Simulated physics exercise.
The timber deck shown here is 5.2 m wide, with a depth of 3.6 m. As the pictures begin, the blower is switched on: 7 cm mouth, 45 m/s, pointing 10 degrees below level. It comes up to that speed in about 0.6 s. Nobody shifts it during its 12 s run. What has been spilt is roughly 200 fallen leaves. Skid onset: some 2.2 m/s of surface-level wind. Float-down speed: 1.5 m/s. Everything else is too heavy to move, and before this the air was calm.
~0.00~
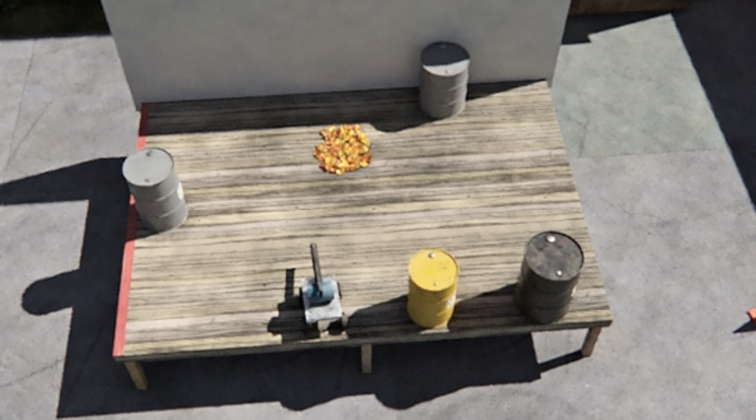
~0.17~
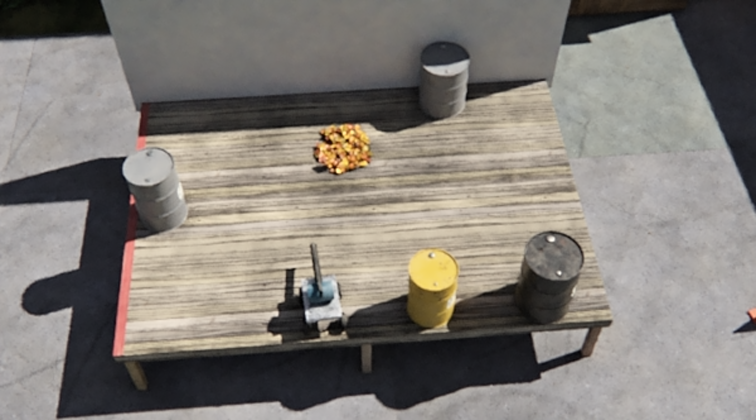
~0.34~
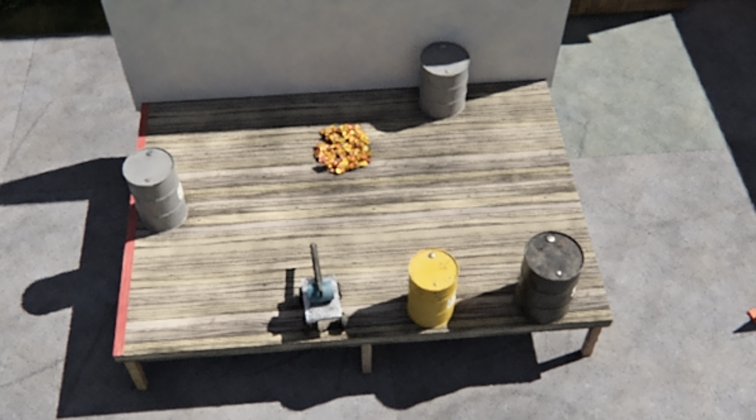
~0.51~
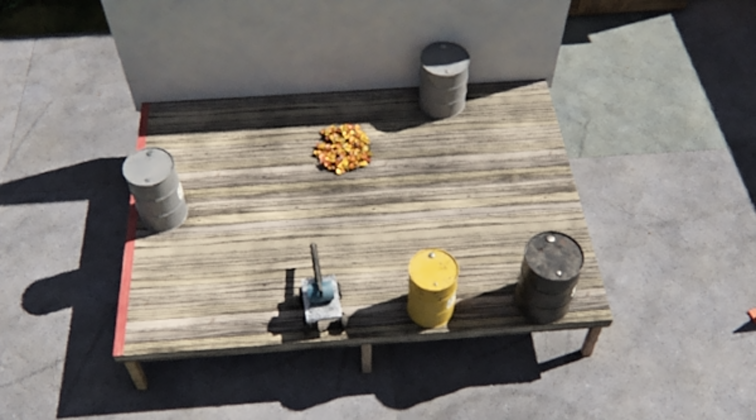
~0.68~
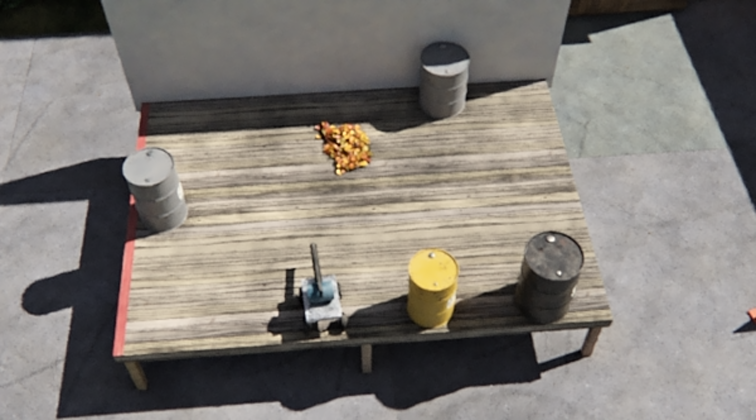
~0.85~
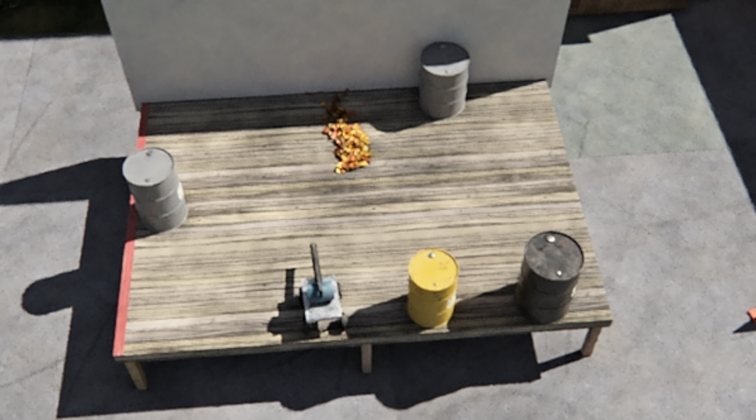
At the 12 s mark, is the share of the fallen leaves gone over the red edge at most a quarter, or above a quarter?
It is at most a quarter.
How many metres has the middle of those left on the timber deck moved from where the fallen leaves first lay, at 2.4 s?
Roughly 1.0 m.
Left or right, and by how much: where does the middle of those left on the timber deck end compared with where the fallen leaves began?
The middle ends up further rightward, approx. 1.0 m.
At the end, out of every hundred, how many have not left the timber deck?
My guess is near 100 per cent.
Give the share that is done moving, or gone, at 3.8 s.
The share is near 60 per cent.
After 2.4 s, 0 % are over the red edge; the middle of those still in play is near (385, 95); 40 % have settled or left.
After 3.8 s, 0 % are over the red edge; the middle of those still in play is near (407, 90); 60 % have settled or left.
After 6.6 s, 0 % are over the red edge; the middle of those still in play is near (414, 88); 70 % have settled or left.
After 12.0 s, at the end, 0 % are over the red edge; the middle of those still in play is near (414, 96).
